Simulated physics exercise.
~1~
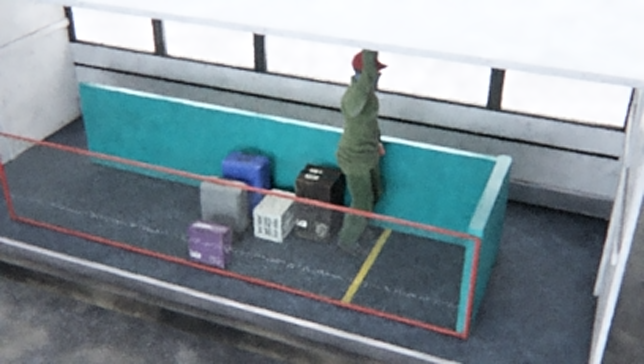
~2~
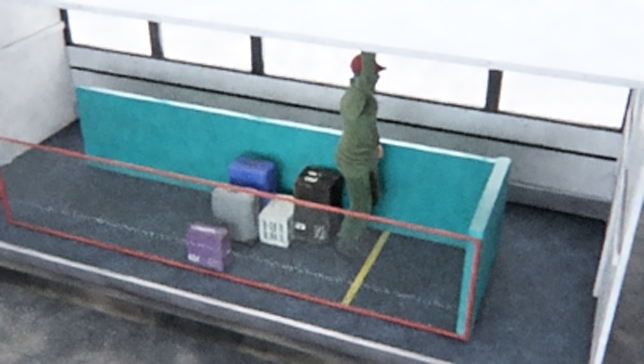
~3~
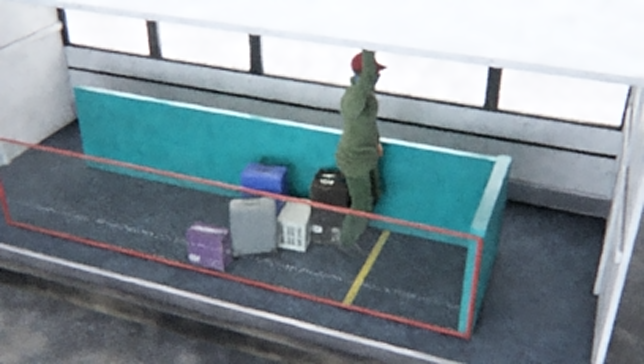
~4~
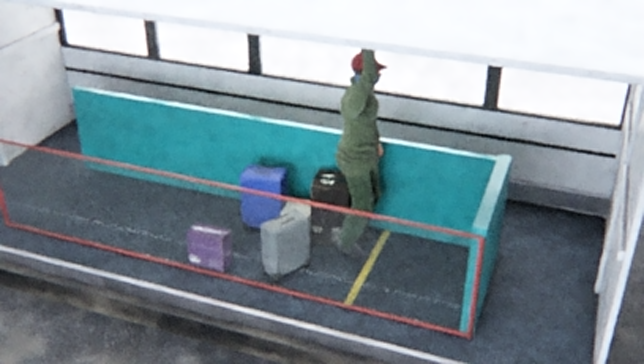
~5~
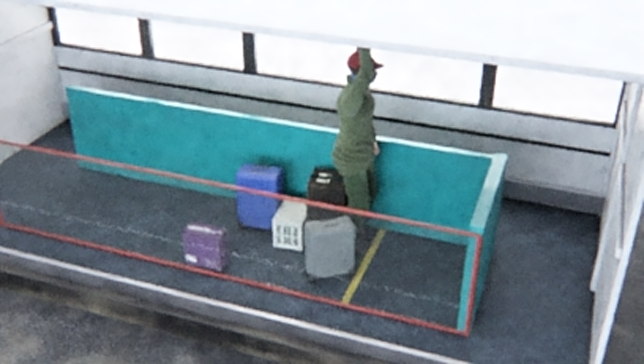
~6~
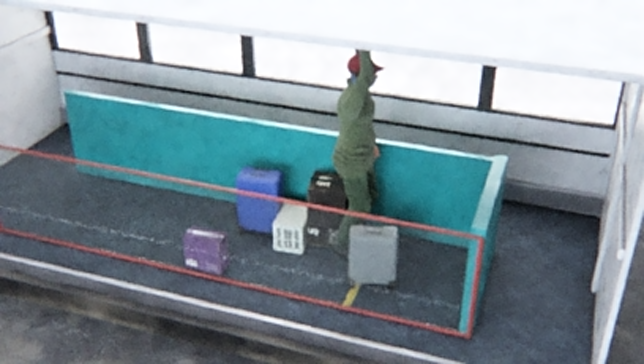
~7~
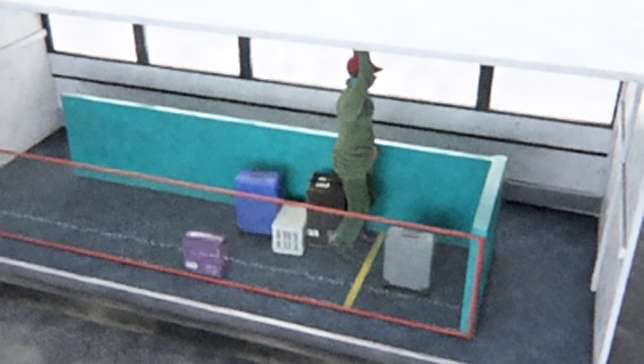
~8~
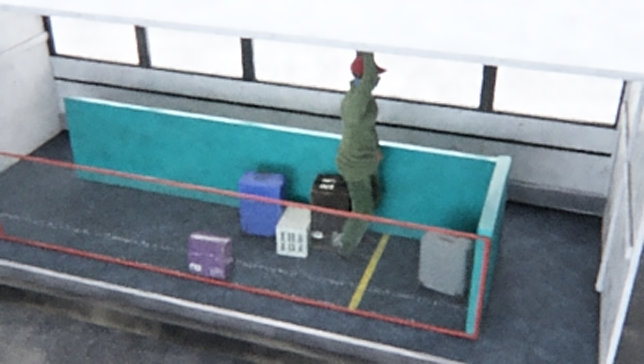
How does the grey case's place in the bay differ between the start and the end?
At the start the grey case stands among the other luggage, left of the yellow line. By the end it stands alone to the right of the line, near the right end of the bay.
